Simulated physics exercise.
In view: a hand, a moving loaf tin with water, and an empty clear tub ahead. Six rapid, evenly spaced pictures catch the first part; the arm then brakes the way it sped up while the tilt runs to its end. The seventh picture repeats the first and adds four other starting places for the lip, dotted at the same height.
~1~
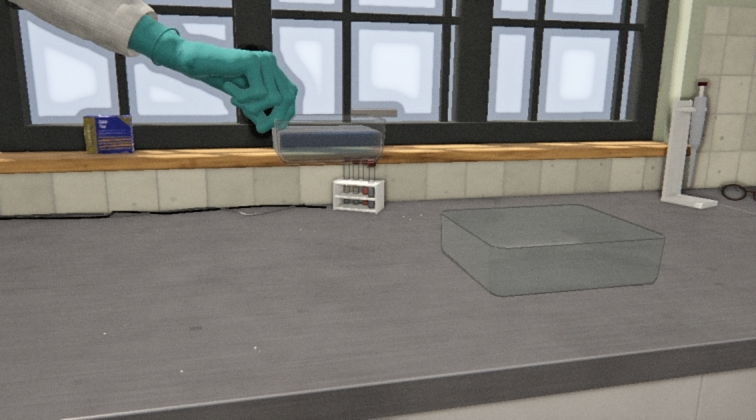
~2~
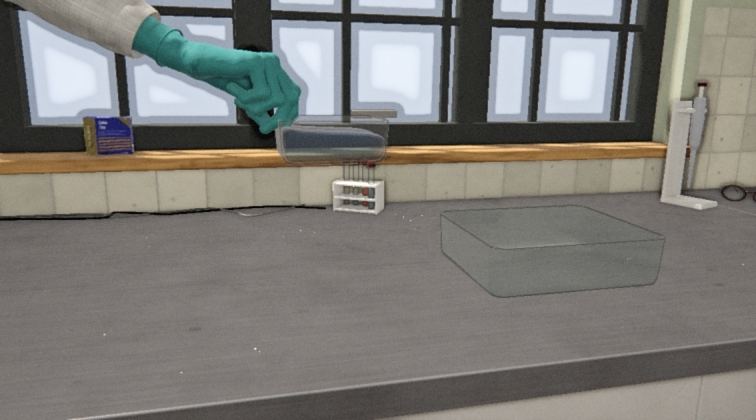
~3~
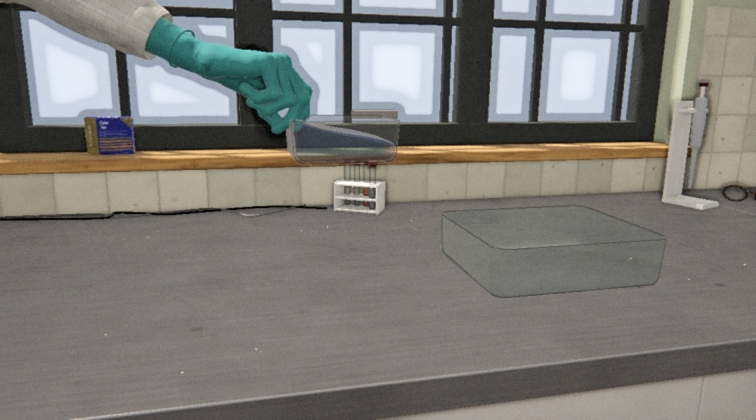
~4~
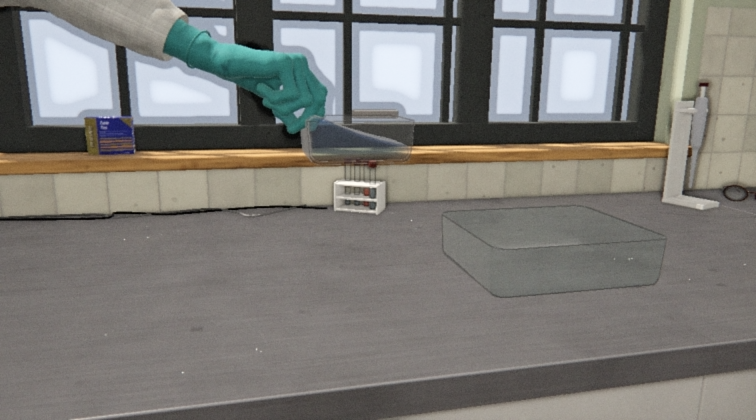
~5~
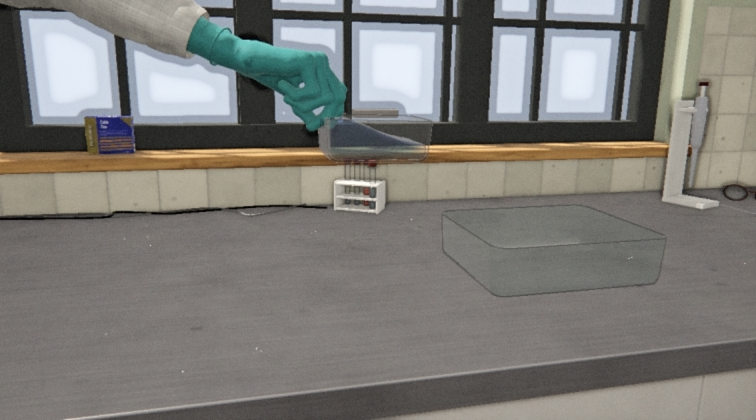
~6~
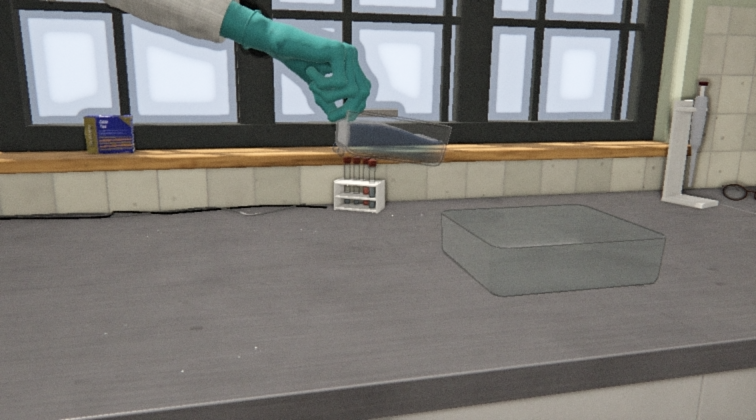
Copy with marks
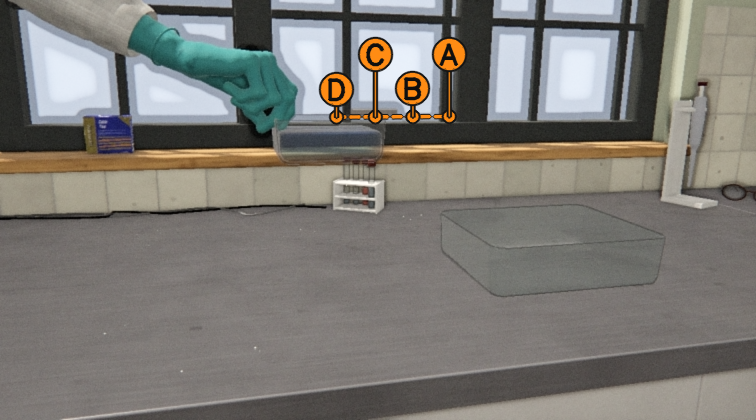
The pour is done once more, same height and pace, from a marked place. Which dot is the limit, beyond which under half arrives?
D.
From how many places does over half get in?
All four.
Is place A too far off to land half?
No.
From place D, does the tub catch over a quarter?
Yes.
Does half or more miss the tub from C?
No, that is safe.
On the marked copy, A at (449, 116); B at (412, 116); C at (375, 116); D at (336, 117).
With A, about 76 % lands in the tub, 4 % falls short and 20 % goes beside or beyond.
With B, about 85 % lands in the tub, 2 % falls short and 13 % goes beside or beyond.
With C, about 82 % lands in the tub, 9 % falls short and 9 % goes beside or beyond.
With D, about 66 % lands in the tub, 28 % falls short and 6 % goes beside or beyond.
